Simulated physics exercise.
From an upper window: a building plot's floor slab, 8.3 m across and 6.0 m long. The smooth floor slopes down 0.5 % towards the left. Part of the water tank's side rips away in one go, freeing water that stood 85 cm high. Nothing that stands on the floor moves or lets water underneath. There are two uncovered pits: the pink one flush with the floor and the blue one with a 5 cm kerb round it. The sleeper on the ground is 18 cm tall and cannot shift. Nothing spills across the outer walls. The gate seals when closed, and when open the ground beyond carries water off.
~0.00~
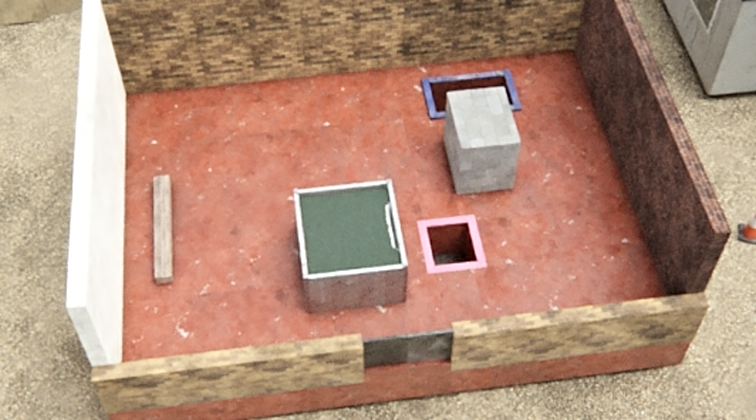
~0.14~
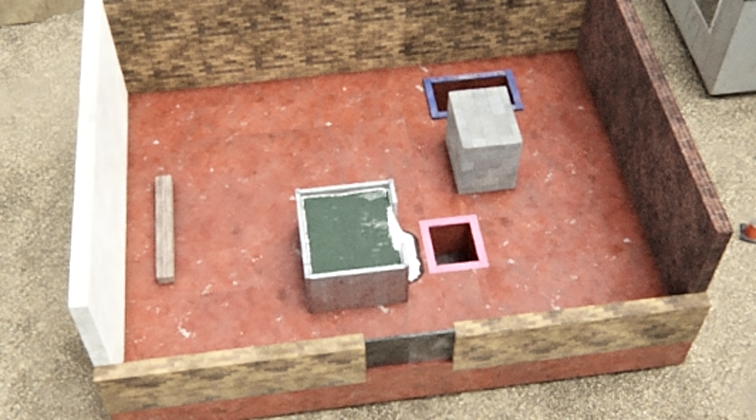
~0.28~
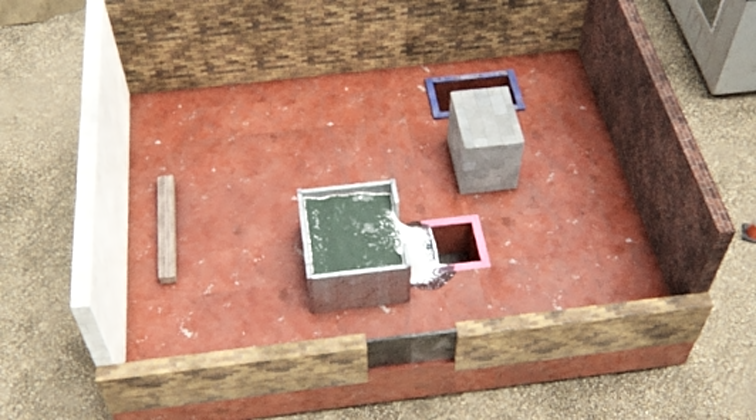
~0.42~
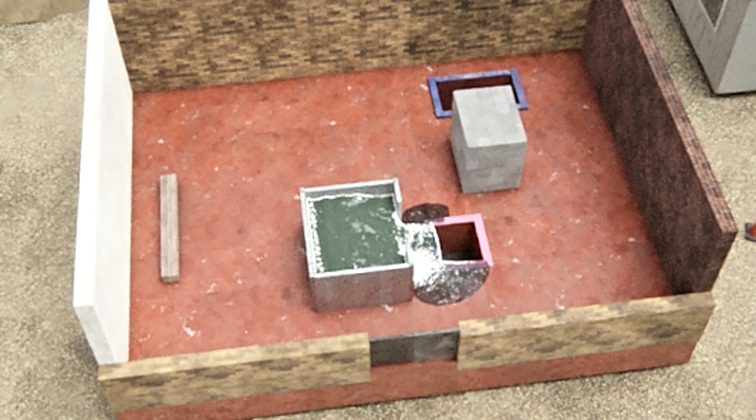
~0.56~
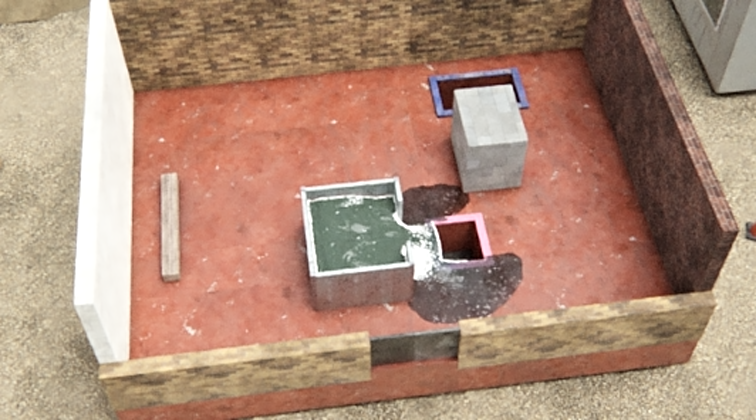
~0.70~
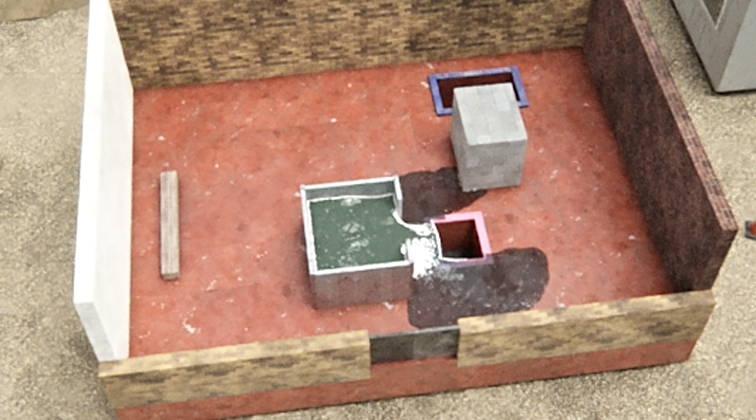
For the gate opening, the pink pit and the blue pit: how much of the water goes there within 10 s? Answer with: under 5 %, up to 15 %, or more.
Shares: The gate opening takes less than 5 %; the pink pit takes above 15 %; the blue pit takes less than 5 %.
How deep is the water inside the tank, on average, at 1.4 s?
Roughly 47 cm on average.
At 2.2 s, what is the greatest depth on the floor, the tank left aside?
Roughly 28 cm.
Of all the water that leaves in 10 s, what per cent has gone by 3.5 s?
Some 75 per cent by then.
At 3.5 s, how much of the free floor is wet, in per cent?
Near 20 per cent is wet.
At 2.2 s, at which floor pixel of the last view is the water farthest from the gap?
Around (683, 317).
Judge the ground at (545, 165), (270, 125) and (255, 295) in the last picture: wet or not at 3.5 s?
In turn: Dry, dry, still dry.
After 1.4 s water covers 15 % of the floor and is deepest (38 cm) near (406, 250); gone so far, the gate opening 0 %, the pink pit 28 %, the blue pit 0 %.
After 2.2 s water covers 15 % of the floor and is deepest (28 cm) near (406, 250); gone so far, the gate opening 0 %, the pink pit 38 %, the blue pit 0 %.
After 3.5 s water covers 20 % of the floor and is deepest (18 cm) near (406, 250); gone so far, the gate opening 0 %, the pink pit 49 %, the blue pit 0 %.
After 6.0 s water covers 30 % of the floor and is deepest (10 cm) near (406, 250); gone so far, the gate opening 0 %, the pink pit 60 %, the blue pit 0 %.
After 10.0 s water covers 35 % of the floor and is deepest (5 cm) near (407, 260); gone so far, the gate opening 0 %, the pink pit 67 %, the blue pit 0 %.
